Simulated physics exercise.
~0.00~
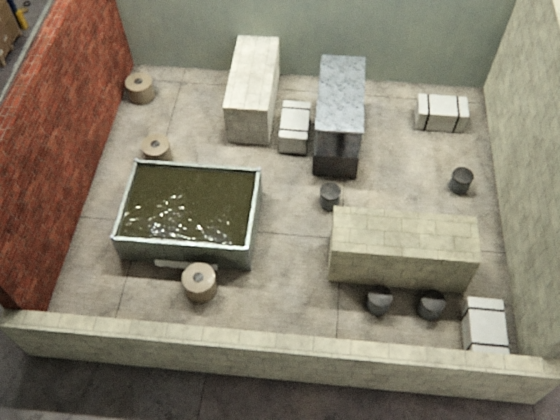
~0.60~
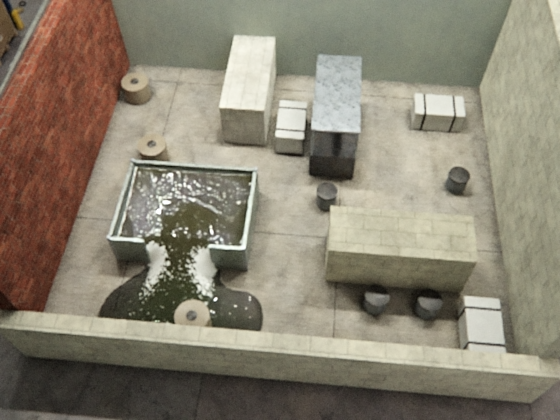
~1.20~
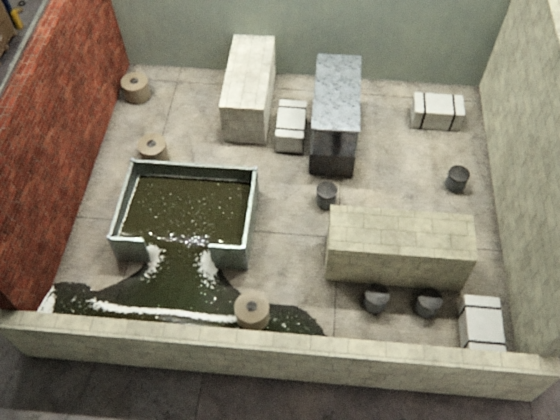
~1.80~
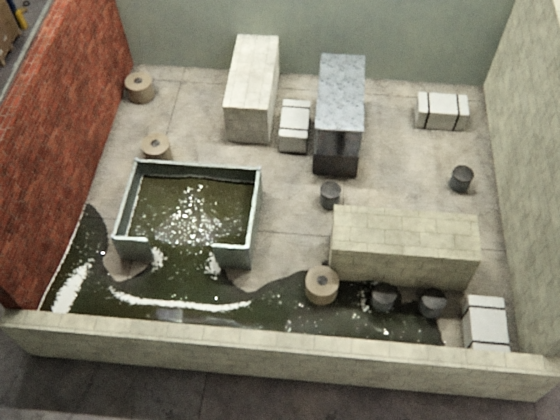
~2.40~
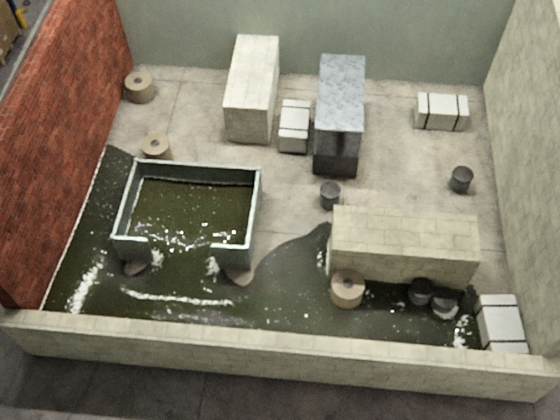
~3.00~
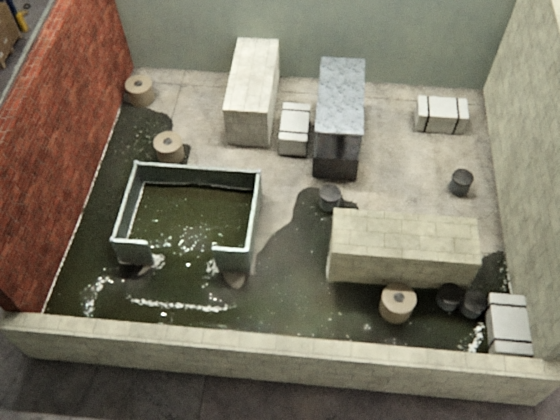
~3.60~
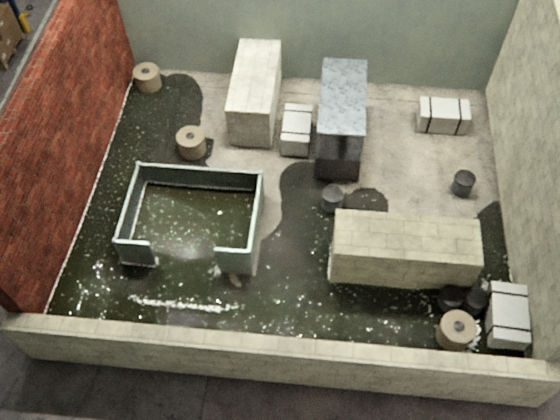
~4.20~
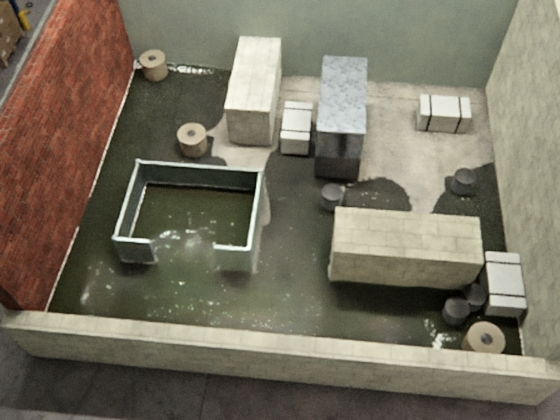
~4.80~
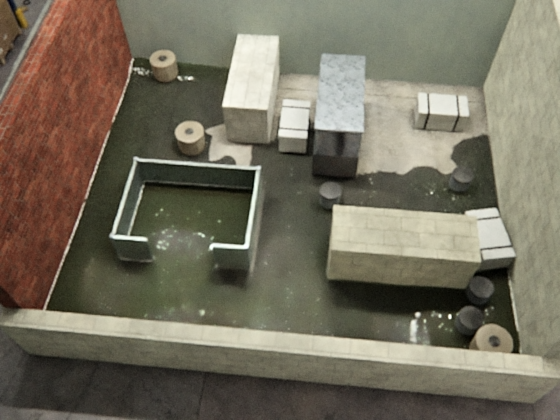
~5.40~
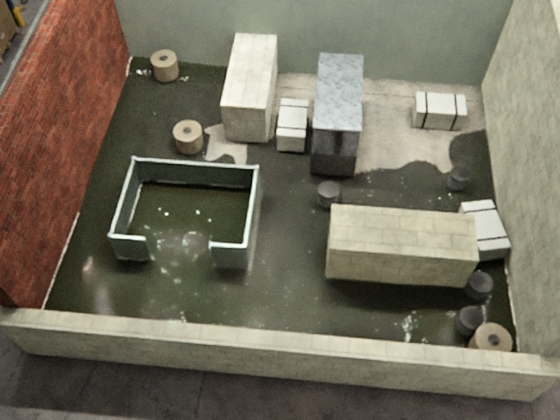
A large square tank in a walled hall burst open at the front, and murky green water spread across most of the floor, carrying a round tan tub to the right and shifting smaller things before everything settled, with the big blocks still standing.
